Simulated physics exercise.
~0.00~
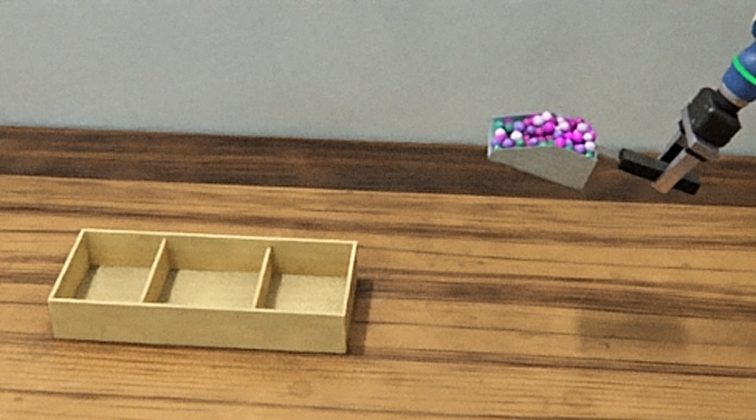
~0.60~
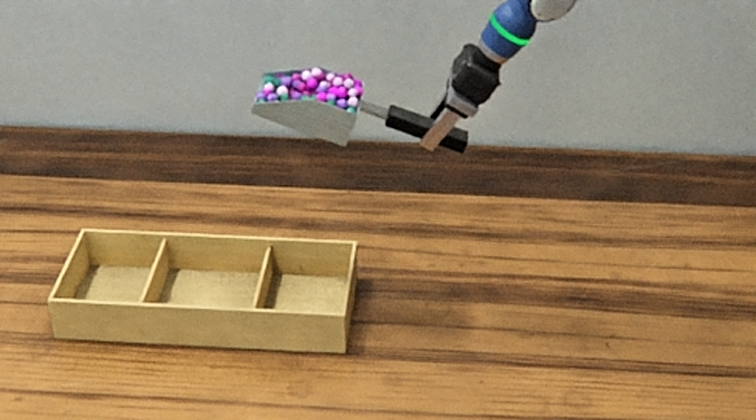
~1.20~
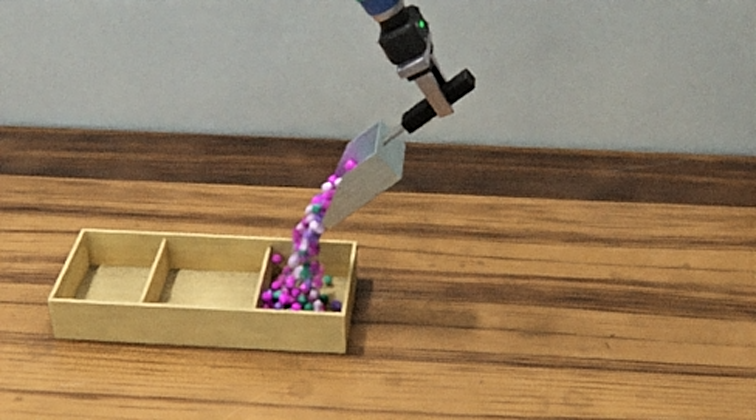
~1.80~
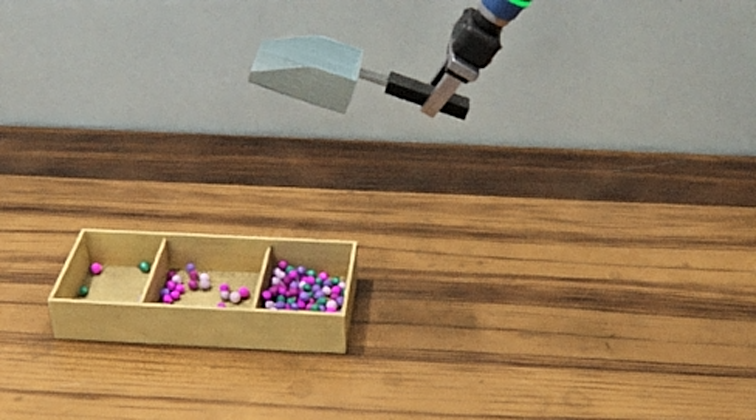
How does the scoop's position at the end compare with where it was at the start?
The scoop starts on the right side, beyond the right end of the tray. By the end it is farther left and somewhat higher, above the right part of the tray.
